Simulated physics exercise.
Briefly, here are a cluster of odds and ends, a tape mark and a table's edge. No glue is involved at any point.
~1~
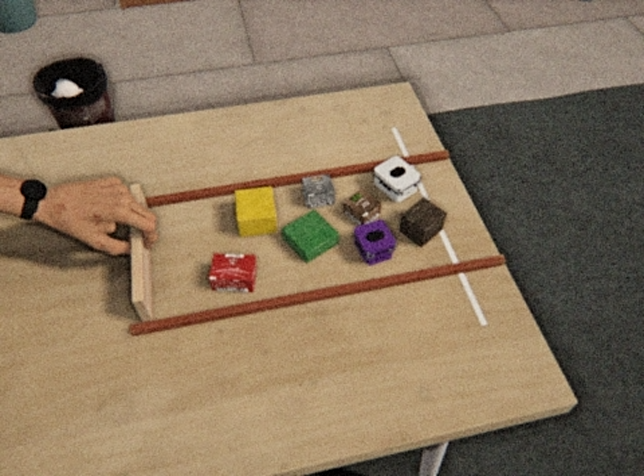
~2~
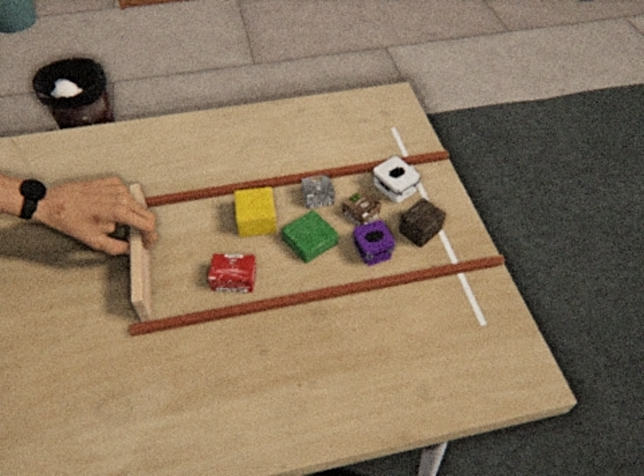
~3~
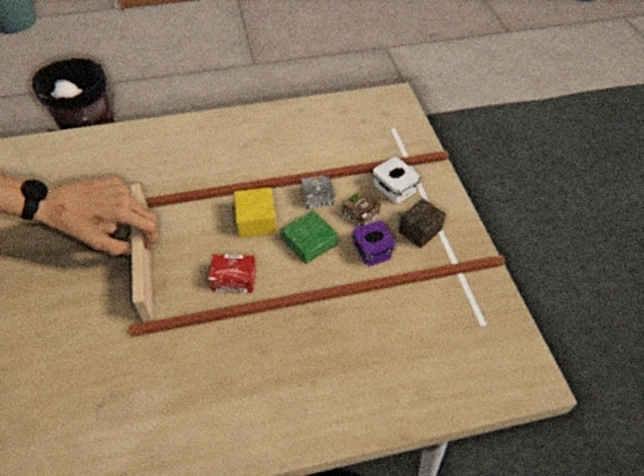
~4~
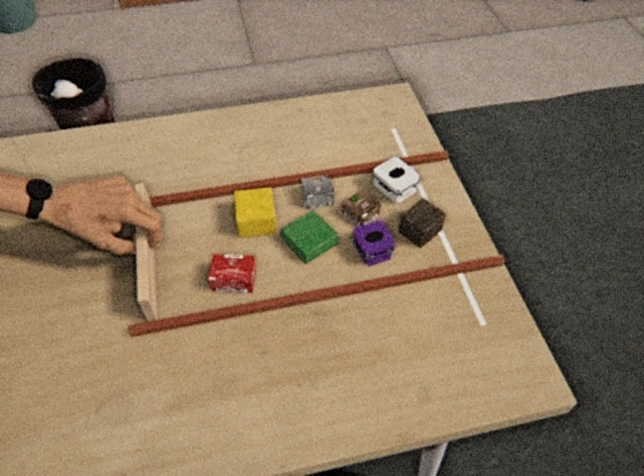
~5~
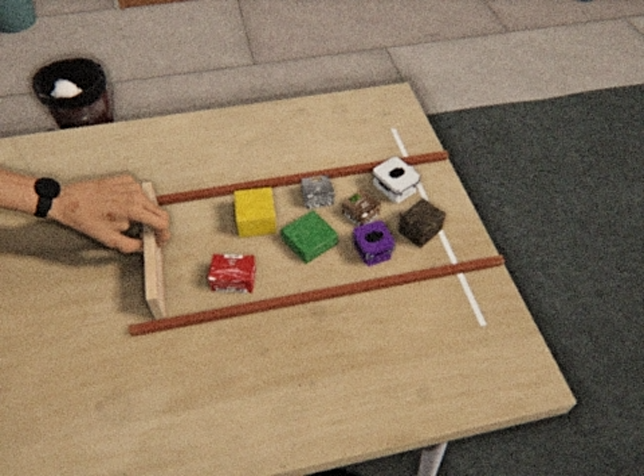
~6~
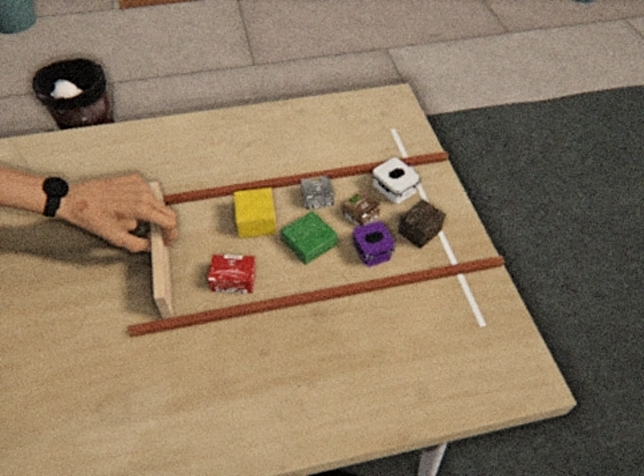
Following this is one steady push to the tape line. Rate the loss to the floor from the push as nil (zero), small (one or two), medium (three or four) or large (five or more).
The loss is large.
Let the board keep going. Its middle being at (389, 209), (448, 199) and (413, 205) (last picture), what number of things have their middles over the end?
By position: 0 / 6 / 2.
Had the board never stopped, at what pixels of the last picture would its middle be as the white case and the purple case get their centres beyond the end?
When the white case crosses, the middle is near (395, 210); when the purple case crosses, near (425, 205).
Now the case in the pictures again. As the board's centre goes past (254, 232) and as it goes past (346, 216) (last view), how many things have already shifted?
By the first moment it's 3, by the second it's 8.
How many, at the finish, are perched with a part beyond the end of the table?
The number overhanging is 1.
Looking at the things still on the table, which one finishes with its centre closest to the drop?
That is the green block.
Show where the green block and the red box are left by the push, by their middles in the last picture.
Green block: About (473, 209); red box: About (470, 244).
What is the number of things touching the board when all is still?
Tally at the end: 2.
Early on, none off yet; black block at rest near (422, 224); white case at rest near (395, 181); brown box at rest near (361, 209).
A while later, none off yet; black block travelled a little near (438, 223); white case travelled about its own width near (422, 173); brown box travelled well along near (408, 197).
Finally, the number that fall off is five or more; lost, grey box, purple case, brown box, white case and black block.
